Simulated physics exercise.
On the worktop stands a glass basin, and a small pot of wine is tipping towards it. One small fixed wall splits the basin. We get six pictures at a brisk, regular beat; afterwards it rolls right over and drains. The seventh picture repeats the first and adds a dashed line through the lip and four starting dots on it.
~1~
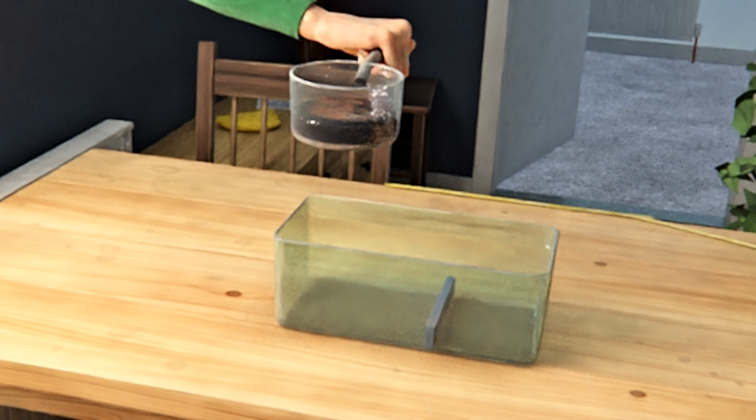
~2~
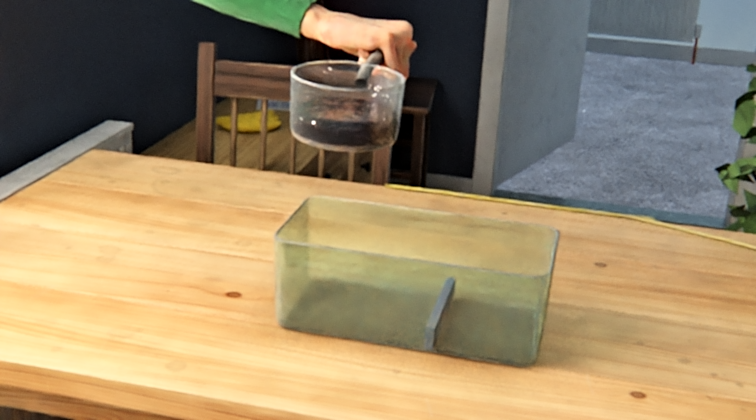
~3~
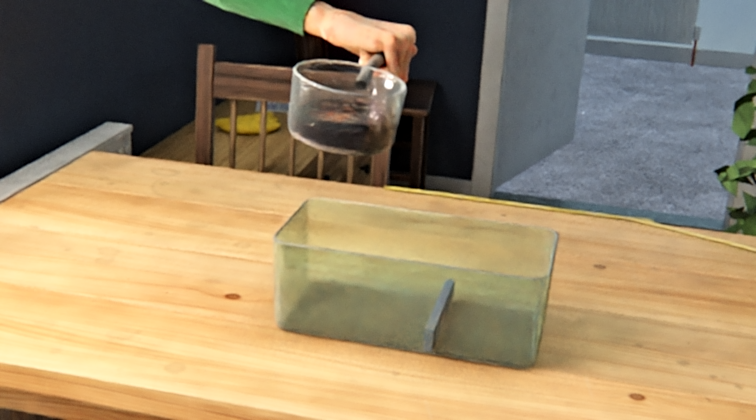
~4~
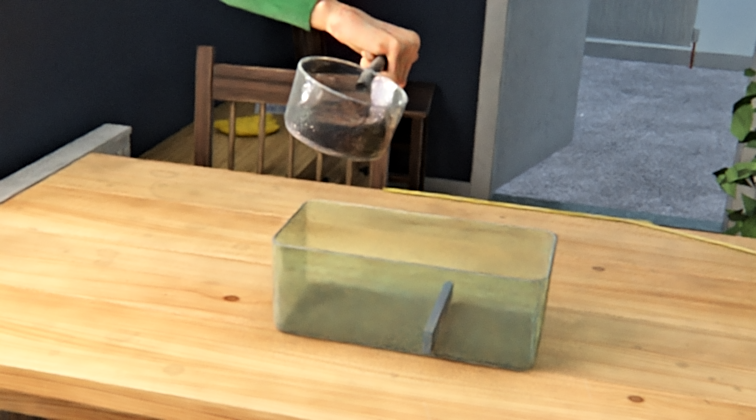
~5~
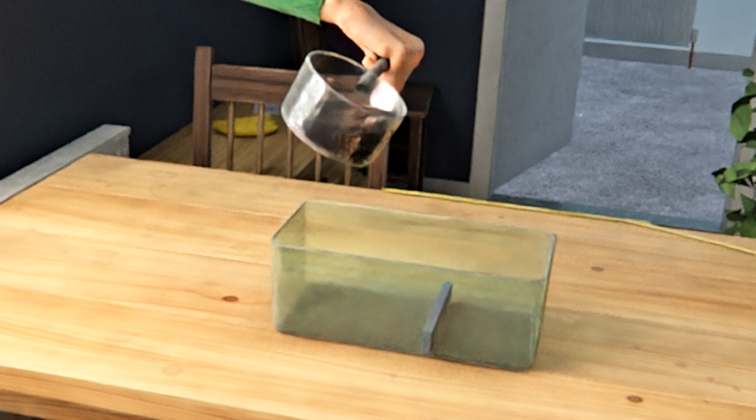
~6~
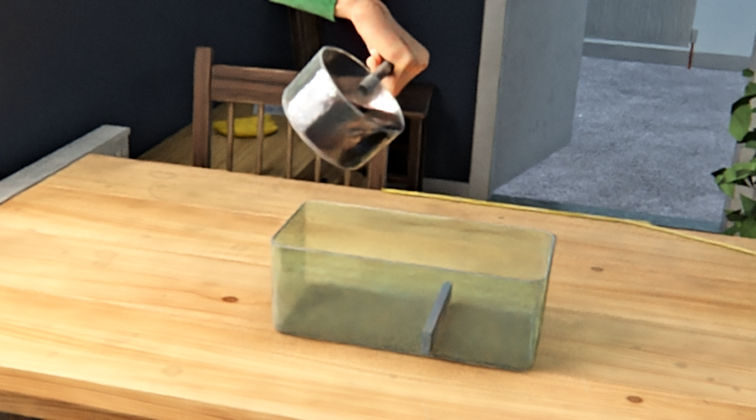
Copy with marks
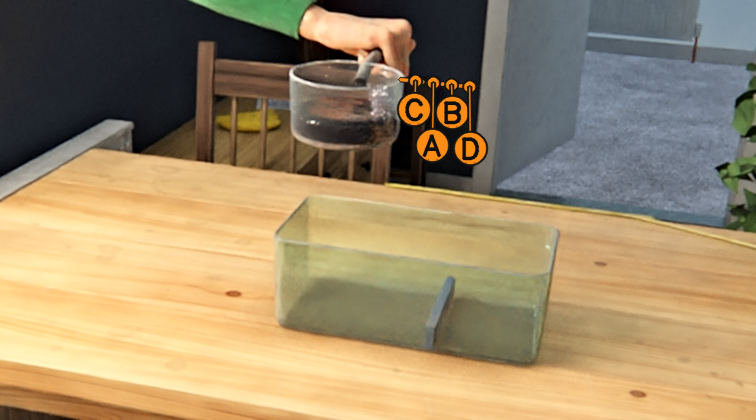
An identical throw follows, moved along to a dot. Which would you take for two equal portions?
C works best here.
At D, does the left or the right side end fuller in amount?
The right side.
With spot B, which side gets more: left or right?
The right side.
On the marked copy, A at (433, 83); B at (451, 85); C at (415, 81); D at (469, 86).
For spot A, about 14 % ends left of the wall and 86 % right of it.
For spot B, about 9 % ends left of the wall and 91 % right of it.
For spot C, about 43 % ends left of the wall and 56 % right of it.
For spot D, about 7 % ends left of the wall and 92 % right of it.
